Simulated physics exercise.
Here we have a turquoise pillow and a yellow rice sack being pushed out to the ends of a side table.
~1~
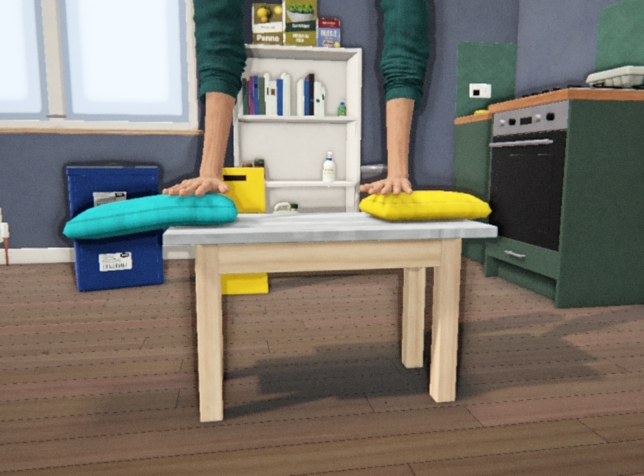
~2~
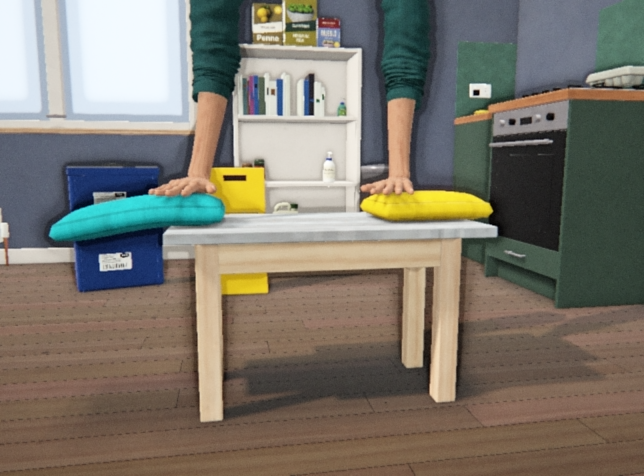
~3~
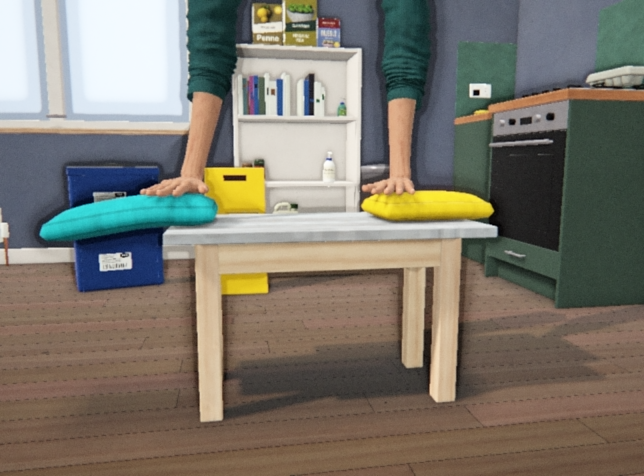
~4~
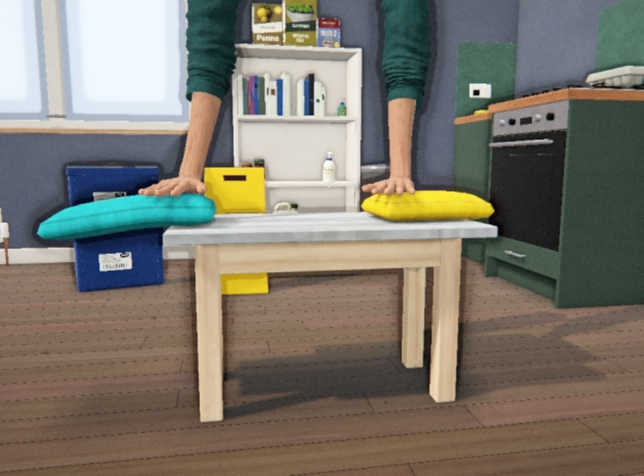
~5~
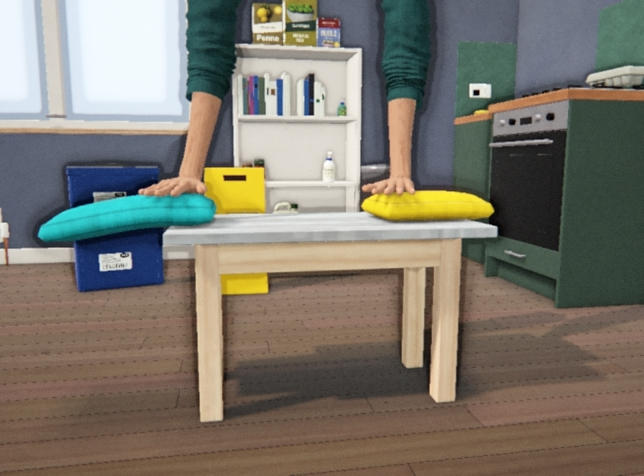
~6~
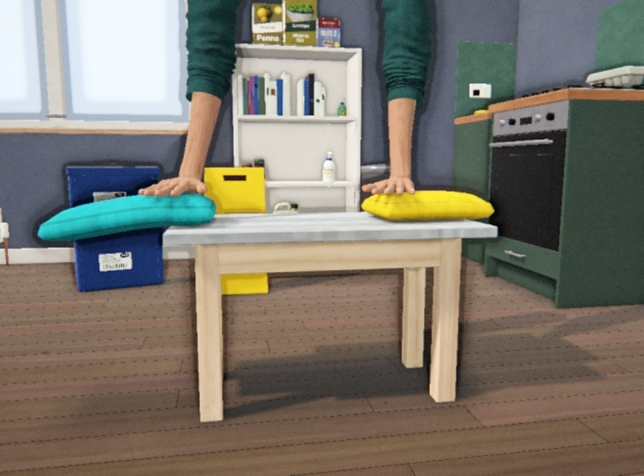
A hand slides a turquoise pillow slightly left on a table, another resting on a yellow sack.
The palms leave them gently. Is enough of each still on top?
The turquoise pillow tips over and falls, the yellow rice sack holds its place.
Then, 0.34 s later than the last view, pillow falling near (124, 297); rice sack at rest.
Then, 0.64 s later than the last view, pillow falling near (110, 319); rice sack at rest.
Finally, pillow on the floor near (97, 385); rice sack at rest. The turquoise pillow goes down and the yellow rice sack stays up there.
